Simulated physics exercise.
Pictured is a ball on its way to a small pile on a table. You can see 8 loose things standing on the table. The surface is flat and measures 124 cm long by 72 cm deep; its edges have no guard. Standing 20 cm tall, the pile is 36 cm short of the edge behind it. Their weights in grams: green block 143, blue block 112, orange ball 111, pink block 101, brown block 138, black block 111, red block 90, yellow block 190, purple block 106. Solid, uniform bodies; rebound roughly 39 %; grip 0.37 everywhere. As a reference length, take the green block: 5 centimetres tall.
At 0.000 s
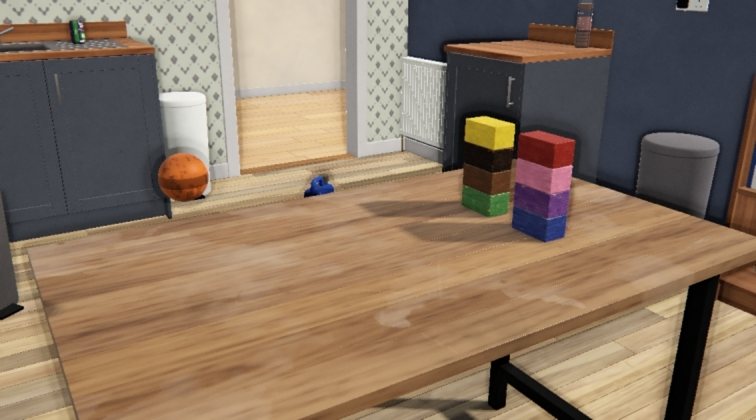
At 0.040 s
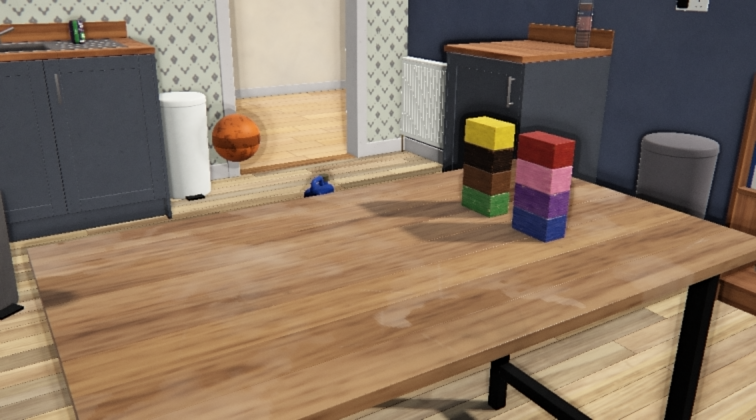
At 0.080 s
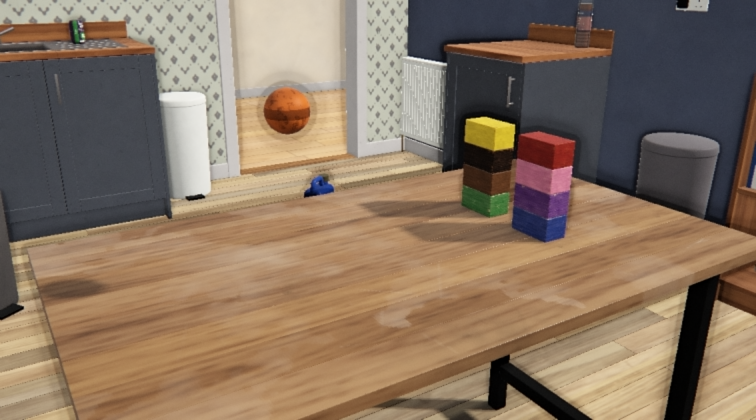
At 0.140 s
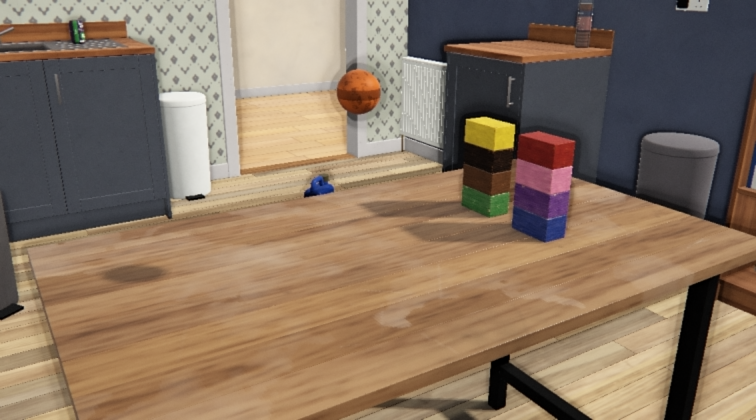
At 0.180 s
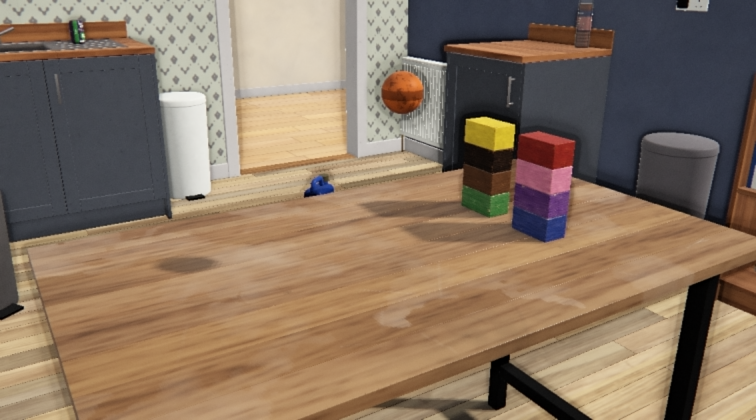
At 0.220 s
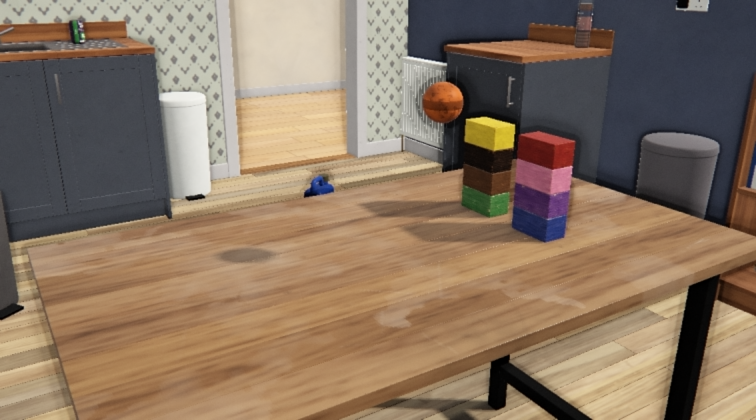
An orange ball flew from left to right past the far side of a wooden table, rising and then dipping slightly as it neared two stacks of colored blocks, which stayed still.
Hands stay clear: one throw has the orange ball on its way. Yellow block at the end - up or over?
Up.
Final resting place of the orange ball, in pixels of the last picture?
It winds up close to (512, 230).
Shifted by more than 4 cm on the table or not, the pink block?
Outcome for the pink block: Displaced.
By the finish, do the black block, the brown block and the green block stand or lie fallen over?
Here's how it ends: The black block never goes down, the brown block never goes down, and the green block never goes down.
By 0.42 s, orange ball near (518, 218); pink block tilted 38°; red block tilted 25°.
By 0.52 s, orange ball near (516, 218); pink block on its side; red block tilted 61°.
By 0.72 s, orange ball near (513, 230); red block now off the table; pink block on its side.
By 1.02 s, orange ball near (512, 230); pink block on its side.
When it is over (1.2 s), off the table and tipped over, red block; lying over on the table, pink block; the other 6 within 4 cm of the start. End places, in pixels of the last picture, yellow block near (489, 134).
